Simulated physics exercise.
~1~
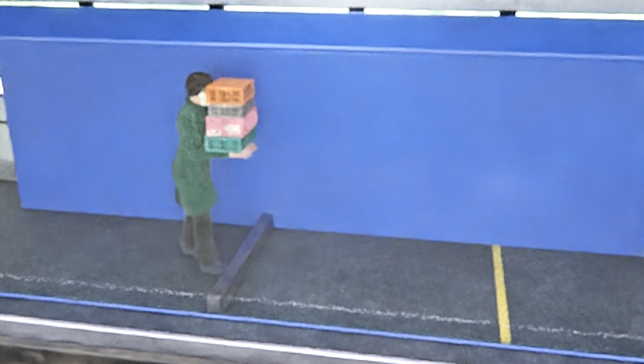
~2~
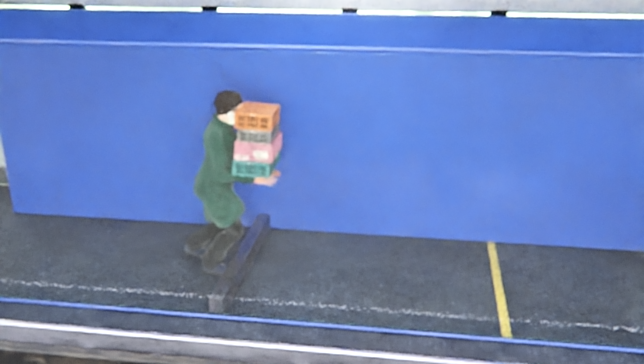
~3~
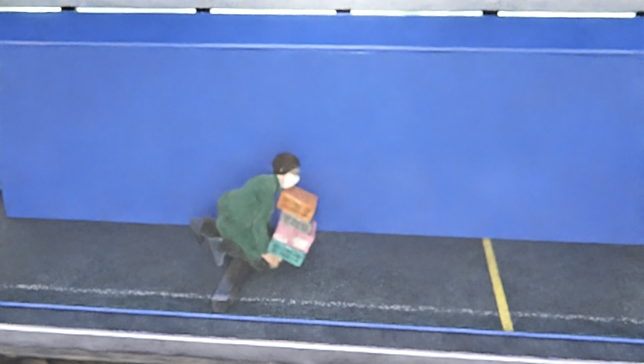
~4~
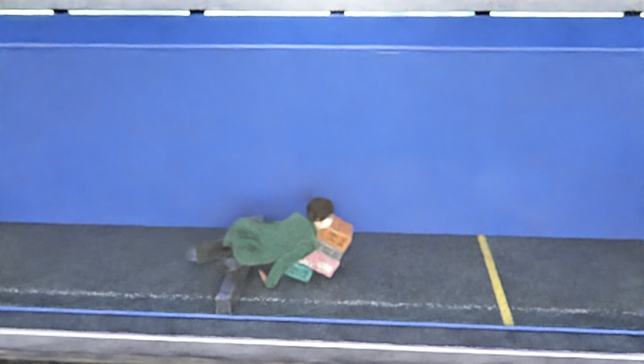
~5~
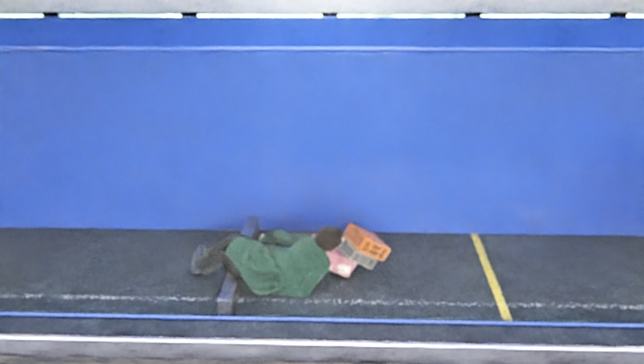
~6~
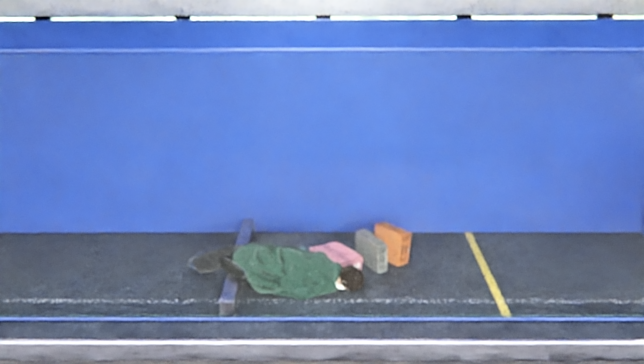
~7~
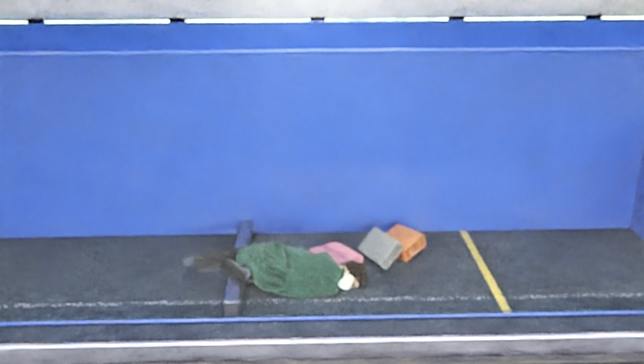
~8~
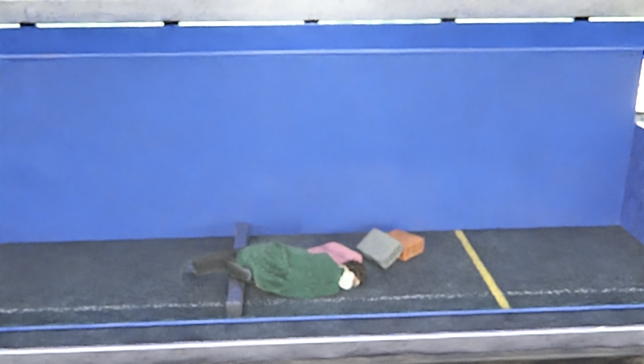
Blue-walled walkway, a courier in green falling forward over a low rail, stacked crates spilling and stopping short of a yellow line.
